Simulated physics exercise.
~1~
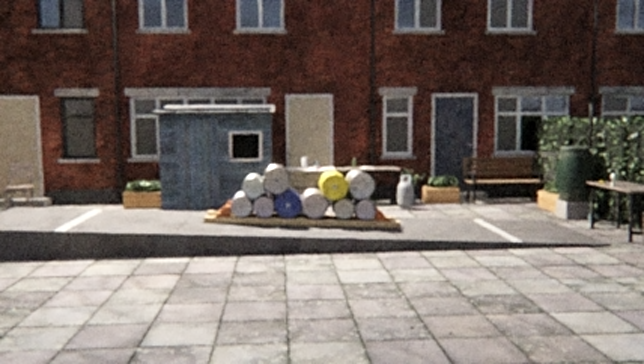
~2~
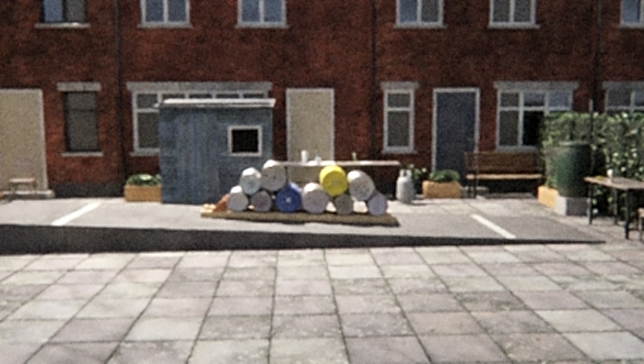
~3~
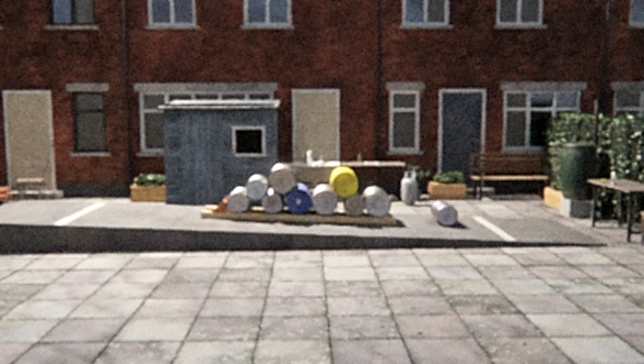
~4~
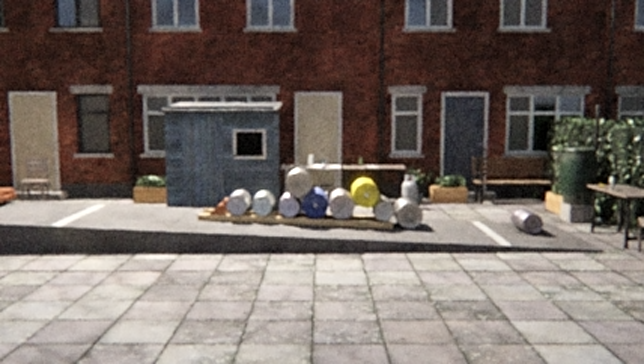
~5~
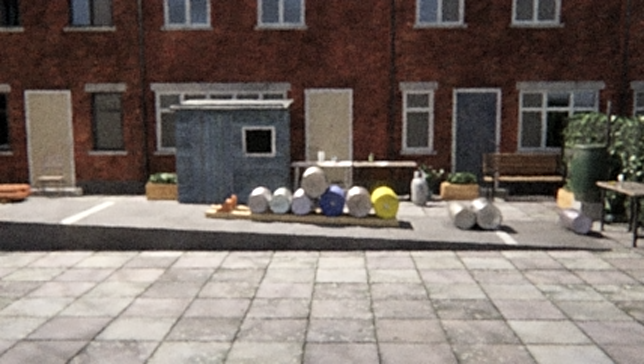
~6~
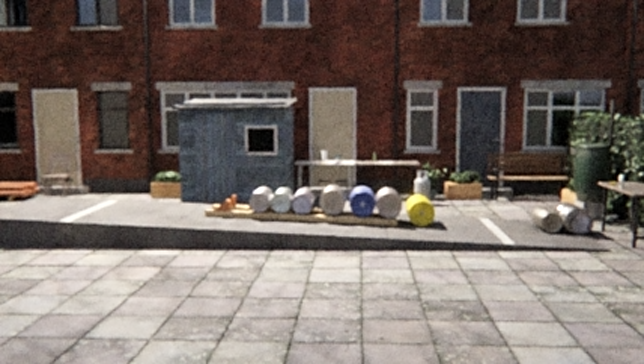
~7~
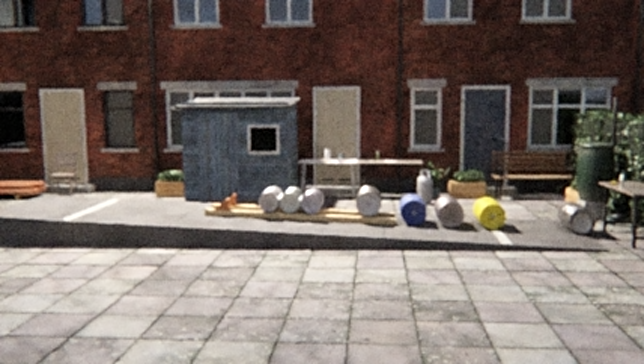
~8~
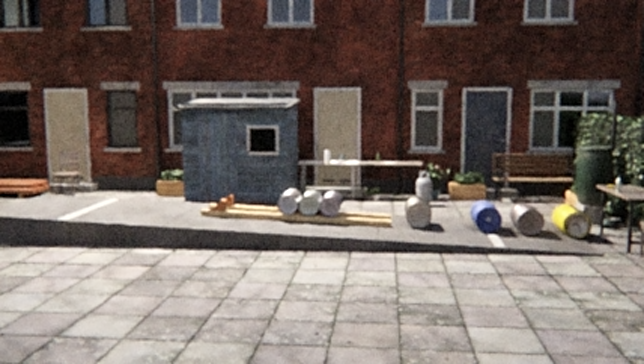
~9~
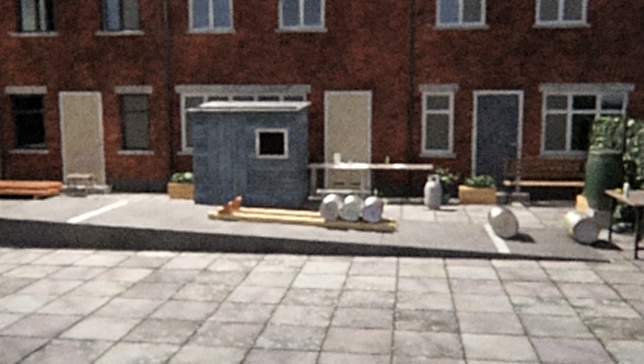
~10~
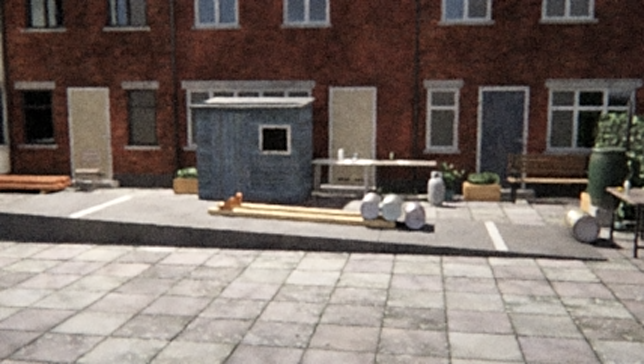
To begin with, grey kegs, one blue and one yellow are stacked on wooden bearers beside a blue-grey shed, before a brick terrace. The pile sags, and a grey keg rolls off to the right and over the white line. More greys follow as the heap flattens, and the yellow one drops from the upper layer to the right end of the row. Yellow rolls off, then blue, and both cross the right line before going out of sight. Finally, three greys bunch near the bearers' right end, while another sits at the far right, past the line.
